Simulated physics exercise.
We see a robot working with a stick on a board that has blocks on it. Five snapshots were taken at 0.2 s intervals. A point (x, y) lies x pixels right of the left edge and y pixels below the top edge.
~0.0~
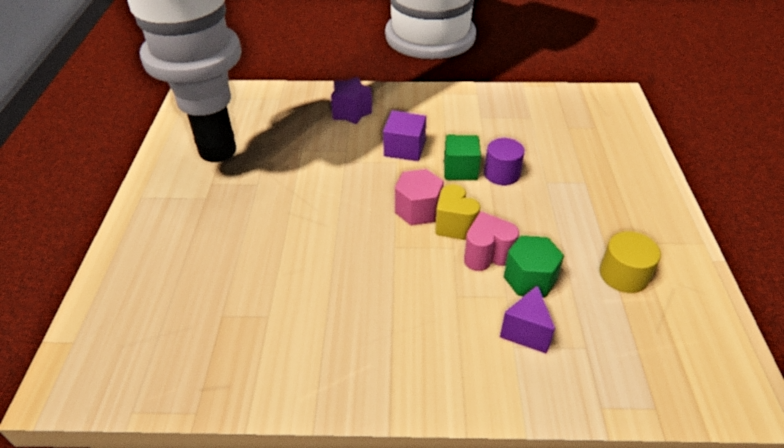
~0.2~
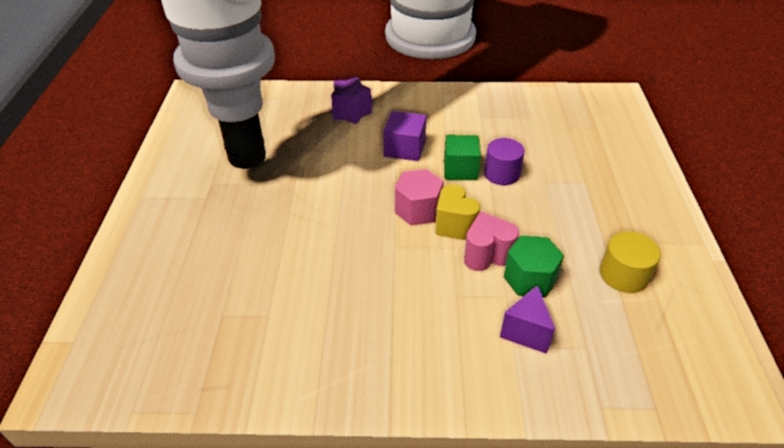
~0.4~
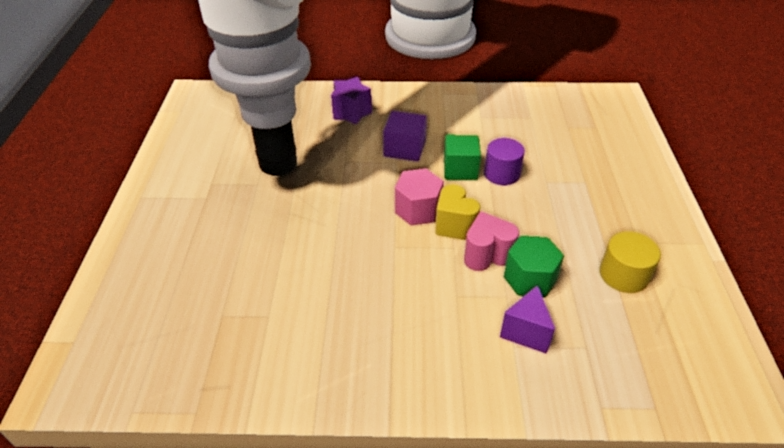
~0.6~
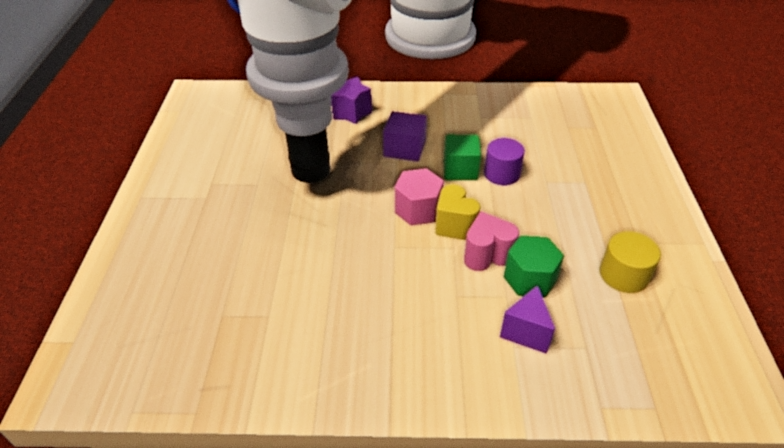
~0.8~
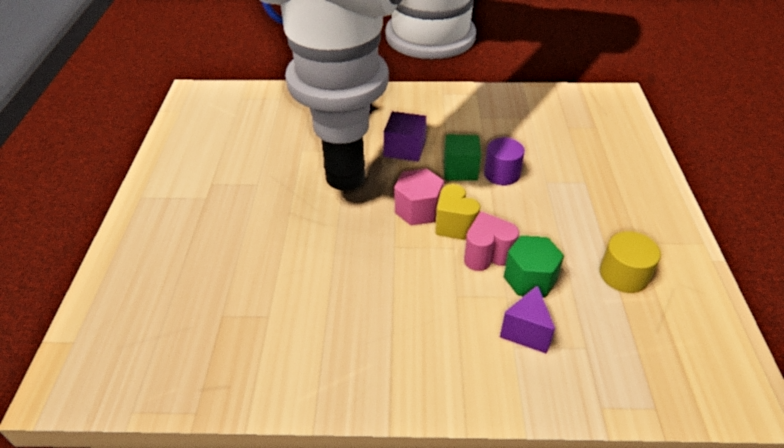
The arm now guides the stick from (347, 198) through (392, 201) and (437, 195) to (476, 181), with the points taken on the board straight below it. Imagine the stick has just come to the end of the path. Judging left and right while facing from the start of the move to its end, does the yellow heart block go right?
I'd say yes.
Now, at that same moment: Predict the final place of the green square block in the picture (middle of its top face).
It will end up at (471, 133).
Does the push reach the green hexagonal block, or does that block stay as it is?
The answer is that it is displaced.
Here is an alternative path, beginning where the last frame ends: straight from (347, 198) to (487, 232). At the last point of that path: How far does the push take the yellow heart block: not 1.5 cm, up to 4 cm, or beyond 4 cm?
The best fit is over 4 cm.
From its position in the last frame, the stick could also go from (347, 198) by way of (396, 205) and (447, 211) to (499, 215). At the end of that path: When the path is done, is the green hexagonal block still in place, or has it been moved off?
Moved away.
The first path, step by step. One third of the way, stick at (393, 182); pink hexagonal block at (434, 183); yellow heart block at (471, 200); green hexagonal block at (542, 257).
Two thirds of the way, stick at (440, 176); pink hexagonal block at (480, 181), turned 15° clockwise; yellow heart block at (510, 204), turned 20° clockwise; green hexagonal block at (549, 264).
At the end, stick at (478, 163); pink hexagonal block at (513, 176), turned 55° clockwise; yellow heart block at (524, 205), turned 45° clockwise; green square block at (471, 133); purple circle at (512, 146); green hexagonal block at (549, 264).
